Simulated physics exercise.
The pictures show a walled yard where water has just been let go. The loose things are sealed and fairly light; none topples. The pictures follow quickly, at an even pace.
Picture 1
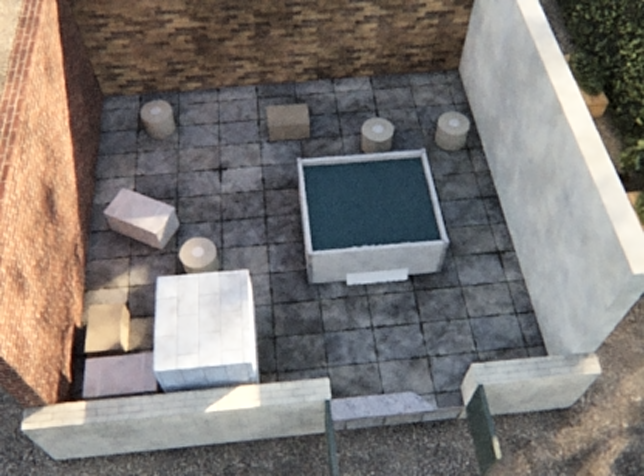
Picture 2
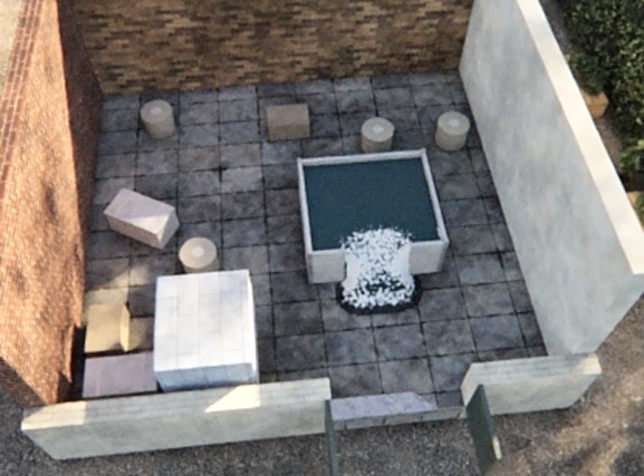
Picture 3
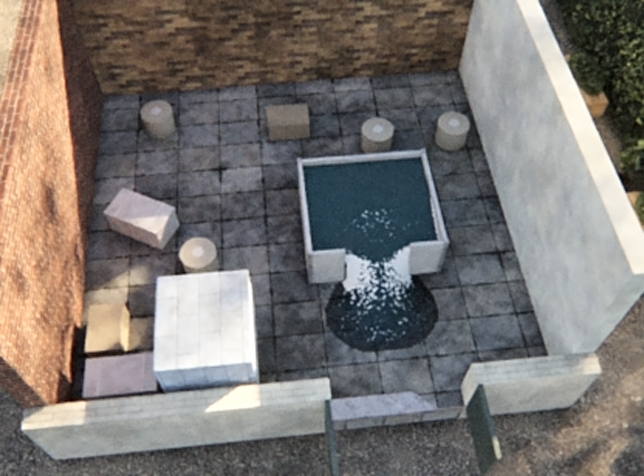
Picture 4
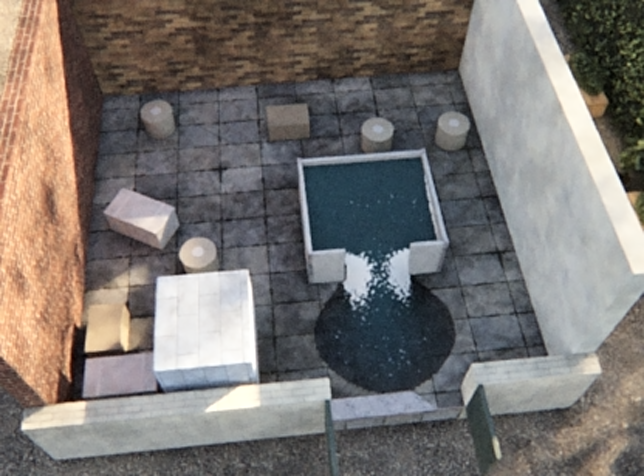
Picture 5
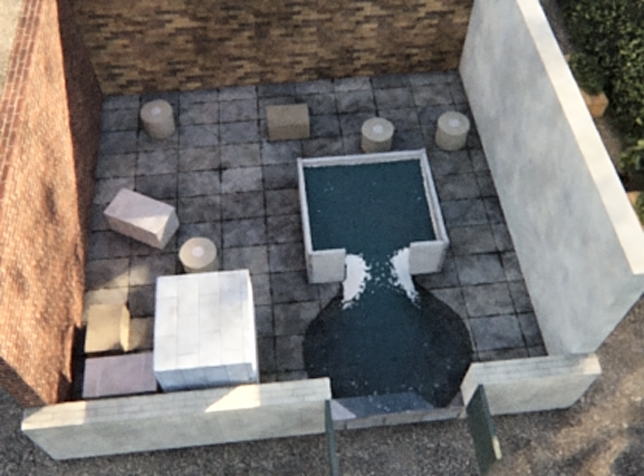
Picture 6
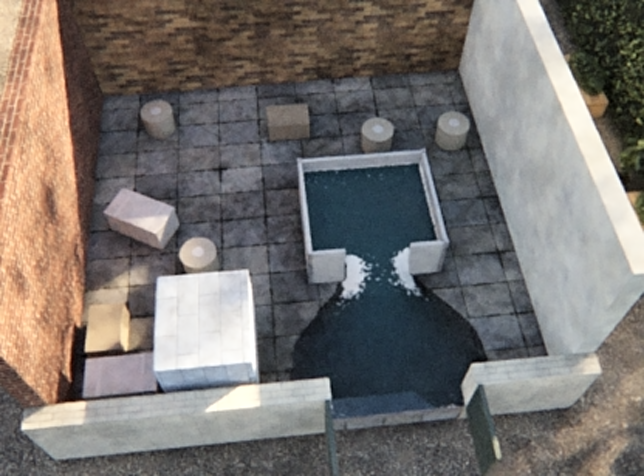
The clip shows a walled, paved yard with a raised square pool, from which water gushes through a gap in its front wall and spreads across the paving to the front opening, while surrounding blocks and tubs stay still.
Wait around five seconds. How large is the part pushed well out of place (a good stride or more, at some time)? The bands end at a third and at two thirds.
Share: Less than a third.
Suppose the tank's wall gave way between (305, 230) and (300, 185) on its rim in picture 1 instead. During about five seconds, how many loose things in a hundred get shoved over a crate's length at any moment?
Some 20 per cent.
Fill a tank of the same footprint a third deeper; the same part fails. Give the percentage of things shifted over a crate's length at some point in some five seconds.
I make it 0 per cent.
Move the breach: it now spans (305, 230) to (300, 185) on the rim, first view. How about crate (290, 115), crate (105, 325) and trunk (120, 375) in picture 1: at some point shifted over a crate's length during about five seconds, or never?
In turn: Less than that, less than that, never so far.
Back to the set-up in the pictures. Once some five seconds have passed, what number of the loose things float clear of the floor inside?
0 of them.
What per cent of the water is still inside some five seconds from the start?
Roughly 52 per cent.
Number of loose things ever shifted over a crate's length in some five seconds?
The number is 0.
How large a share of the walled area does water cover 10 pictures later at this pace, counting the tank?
I make it 30 per cent.
A moment on, 0 of 8 are well off their spots; 0 afloat.
Next, 0 of 8 are well off their spots; 0 afloat.
Later, 0 of 8 are well off their spots; 0 afloat.
In the end, 0 of 8 are well off their spots, and 0 have been at some point; 0 afloat.
